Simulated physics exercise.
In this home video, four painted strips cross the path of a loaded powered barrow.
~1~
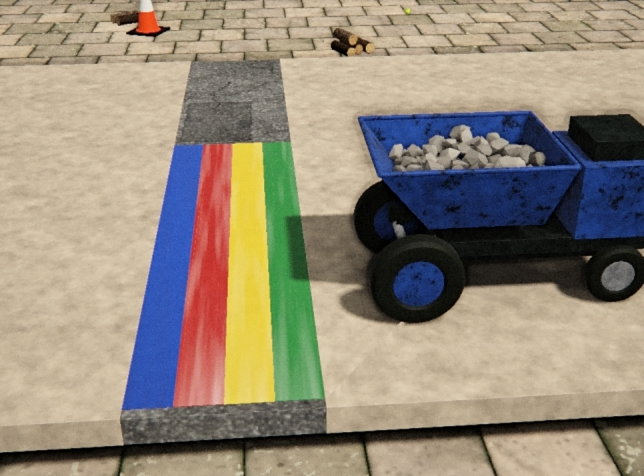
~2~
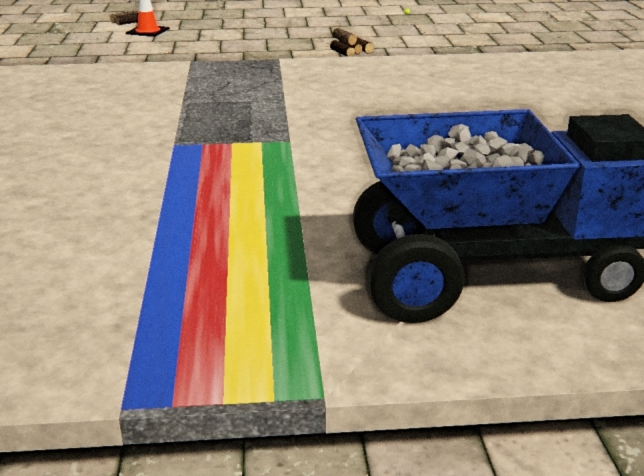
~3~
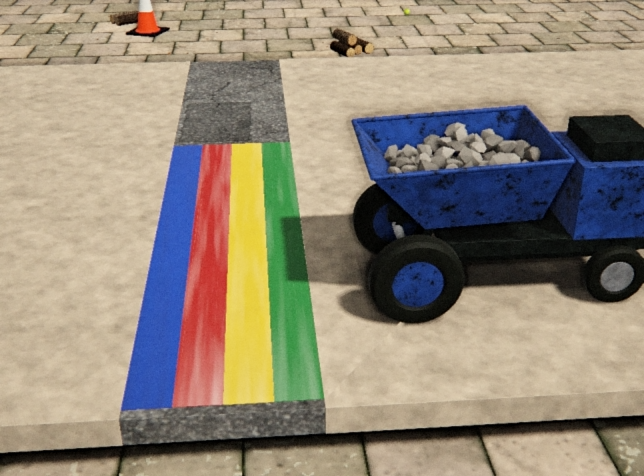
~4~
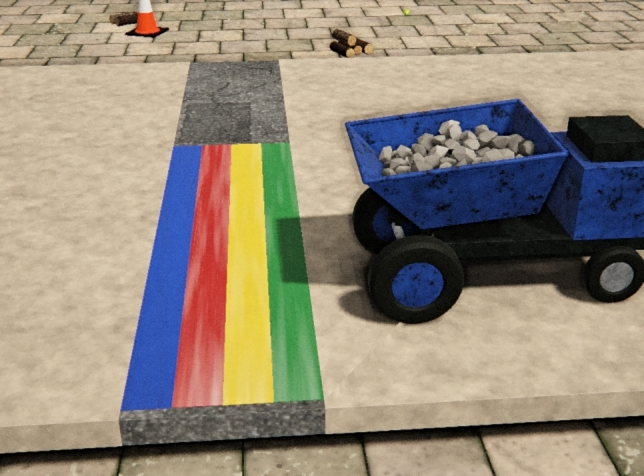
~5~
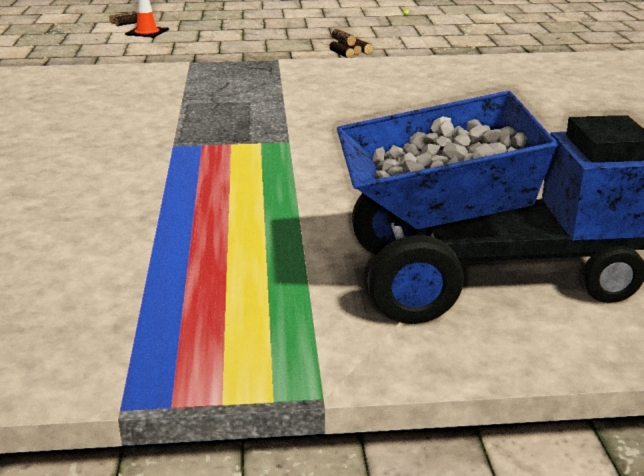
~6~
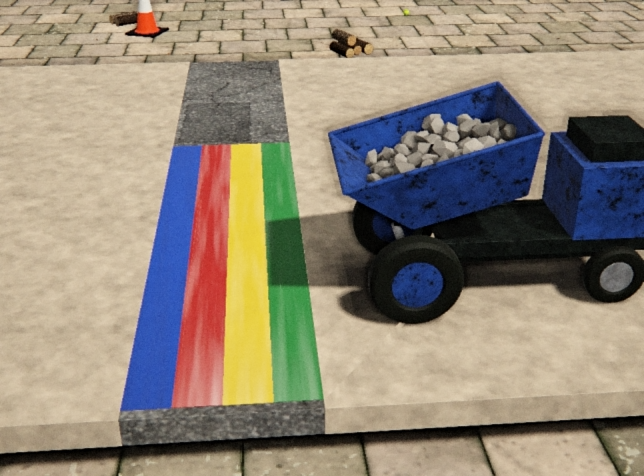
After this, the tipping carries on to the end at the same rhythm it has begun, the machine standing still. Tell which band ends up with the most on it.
The most ends up on yellow.
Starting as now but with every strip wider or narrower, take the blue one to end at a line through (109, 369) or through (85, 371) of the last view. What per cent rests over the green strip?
About 10 % and 20 %.
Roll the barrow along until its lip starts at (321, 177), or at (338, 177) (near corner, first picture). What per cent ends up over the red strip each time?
I'd expect close to 30 per cent and then close to 30 per cent.
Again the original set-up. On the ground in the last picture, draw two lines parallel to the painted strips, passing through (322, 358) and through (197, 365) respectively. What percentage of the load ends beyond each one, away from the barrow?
About 90 and 30 %.
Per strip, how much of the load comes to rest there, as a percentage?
Green: About 15; yellow: About 30; red: About 20; blue: About 15.
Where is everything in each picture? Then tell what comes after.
Lip of the skip at (380, 175), level; top of the load at (474, 159), broken stones; green strip at (296, 354); yellow strip at (249, 356); red strip at (202, 359); blue strip at (155, 361), in the first frame.
Lip of the skip at (378, 176), level; top of the load at (472, 158), in the second frame.
Lip of the skip at (373, 178), tipped barely; top of the load at (469, 157), in the third frame.
Lip of the skip at (365, 182), tipped a little; top of the load at (482, 154), in the fourth frame.
Lip of the skip at (356, 186), tipped a little; top of the load at (474, 149), in the fifth frame.
Lip of the skip at (345, 193), tipped clearly; top of the load at (478, 147); green strip at (294, 355); yellow strip at (248, 357); red strip at (201, 360); blue strip at (153, 362), in the sixth frame.
Soon after the last picture, skip tipped steeply; all in the skip.
A little later, skip tipped right over; about two thirds in the skip; a small part over the green strip; about a quarter over the yellow strip; a stray few over the red strip.
Later still, skip tipped right over; a small part in the skip; a small part over the green strip; about a third over the yellow strip; about a quarter over the red strip; a small part over the blue strip; a small part off the paint.
At rest, skip tipped right over; a small part in the skip; a small part over the green strip; about a quarter over the yellow strip; about a quarter over the red strip; a small part over the blue strip; a small part off the paint.
